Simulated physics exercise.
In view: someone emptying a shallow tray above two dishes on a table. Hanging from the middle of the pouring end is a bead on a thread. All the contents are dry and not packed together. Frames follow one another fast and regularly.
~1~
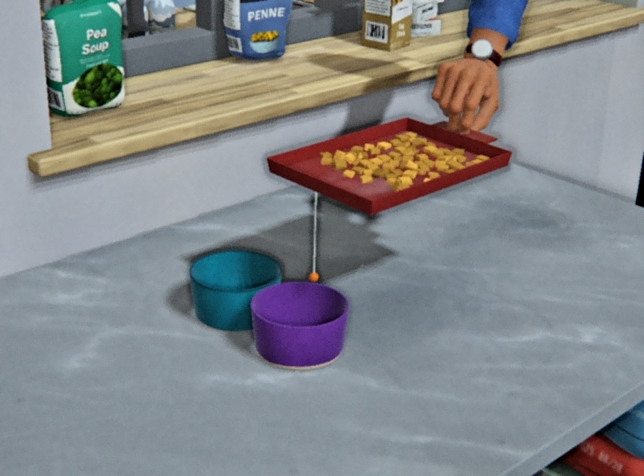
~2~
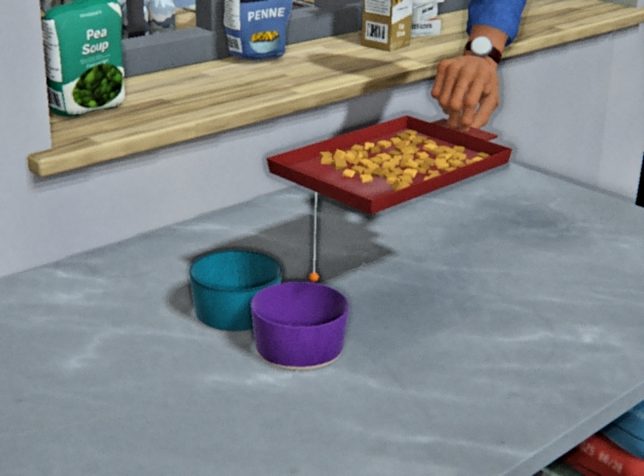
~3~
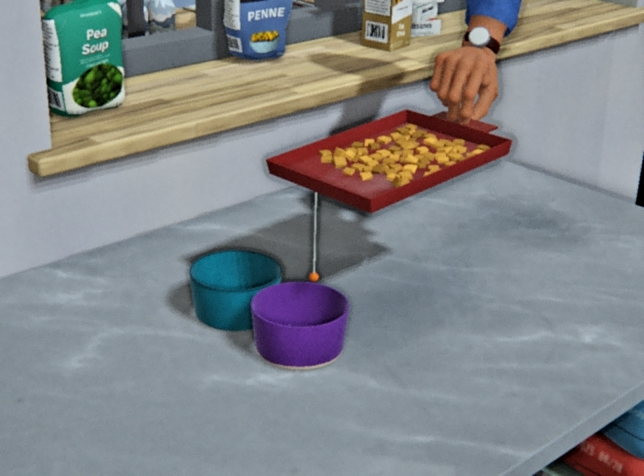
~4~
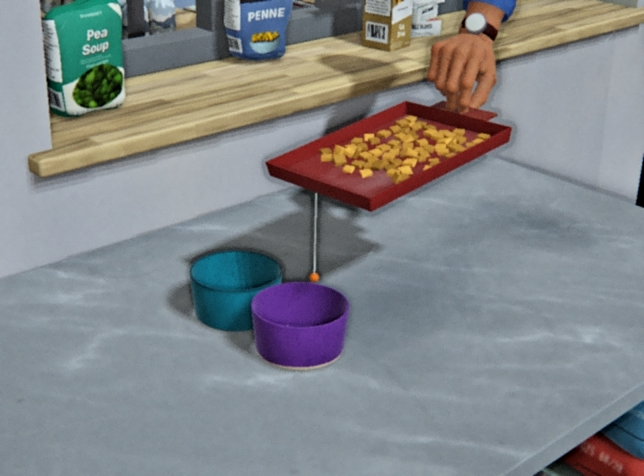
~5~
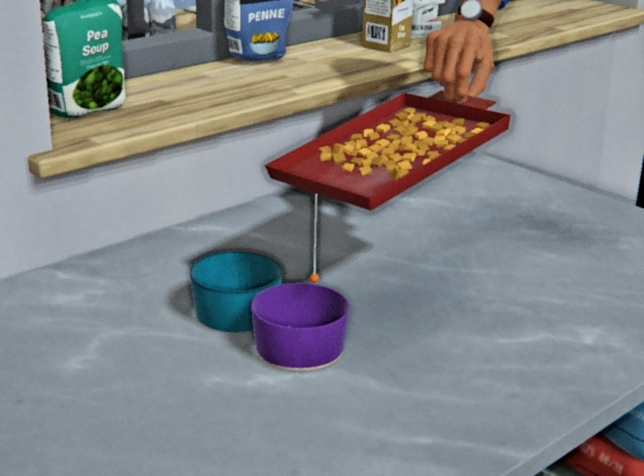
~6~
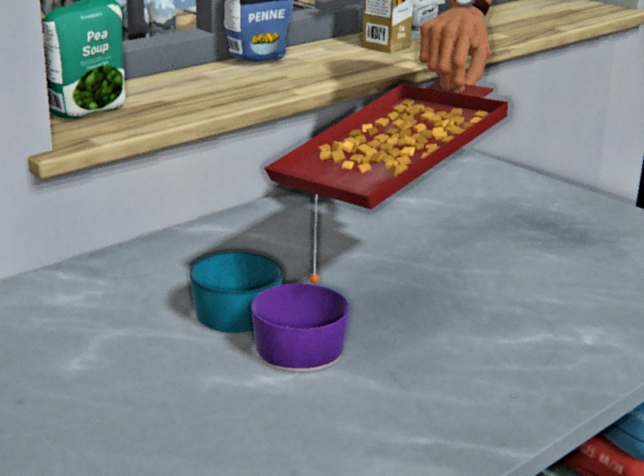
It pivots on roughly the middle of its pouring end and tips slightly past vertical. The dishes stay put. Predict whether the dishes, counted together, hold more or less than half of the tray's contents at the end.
More.
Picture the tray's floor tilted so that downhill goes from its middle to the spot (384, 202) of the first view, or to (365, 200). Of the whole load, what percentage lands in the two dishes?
First heading roughly 20 %, second roughly 40 %.
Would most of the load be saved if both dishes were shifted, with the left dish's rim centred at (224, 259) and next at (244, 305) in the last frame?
The pair would catch the greater share the first time and the lesser share the second time.
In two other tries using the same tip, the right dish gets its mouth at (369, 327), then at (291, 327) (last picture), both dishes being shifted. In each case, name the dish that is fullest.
First try, the leftmost dish; second try, the leftmost dish.
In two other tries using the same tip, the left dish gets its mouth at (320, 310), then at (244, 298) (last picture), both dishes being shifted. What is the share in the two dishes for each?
You'd get near 10 per cent and afterwards near 30 per cent.
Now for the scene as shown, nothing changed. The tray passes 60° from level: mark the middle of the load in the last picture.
The middle of the load sits near (305, 157).
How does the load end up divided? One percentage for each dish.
Left dish: 60 per cent; right dish: 30 per cent.
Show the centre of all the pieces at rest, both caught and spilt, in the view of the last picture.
The centre ends up roughly at (246, 315).
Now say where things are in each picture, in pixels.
In the first picture, corners of the pouring end near (270, 158) and (372, 199), level; middle of the load near (397, 159), cereal squares; left dish near (200, 301); right dish near (263, 338); bead on its thread near (314, 277).
In the second picture, corners of the pouring end near (270, 158) and (372, 199), level; middle of the load near (397, 158).
In the third picture, corners of the pouring end near (269, 159) and (371, 198), tipped barely, lowest at the left corner; middle of the load near (397, 154).
In the fourth picture, corners of the pouring end near (269, 162) and (370, 196), tipped a little, lowest at the left corner; middle of the load near (396, 148).
In the fifth picture, corners of the pouring end near (268, 165) and (369, 196), tipped a little, lowest at the left corner; middle of the load near (395, 142).
In the sixth picture, corners of the pouring end near (268, 167) and (368, 195), tipped clearly, lowest at the left corner; middle of the load near (394, 136); left dish near (200, 303); right dish near (264, 340).
Shortly afterwards, tray tipped steeply; all but a few on the tray; only a few in the air.
Next, tray tipped right over; all but a few on the tray; only a few in the right dish; a little in the left dish.
Some moments later, tray tipped past a quarter turn; near a quarter in the right dish; near two thirds in the left dish; a little outside both; only a few in the air.
In the end, tray tipped past a quarter turn; near a quarter in the right dish; near two thirds in the left dish; a little outside both; only a few in the air.
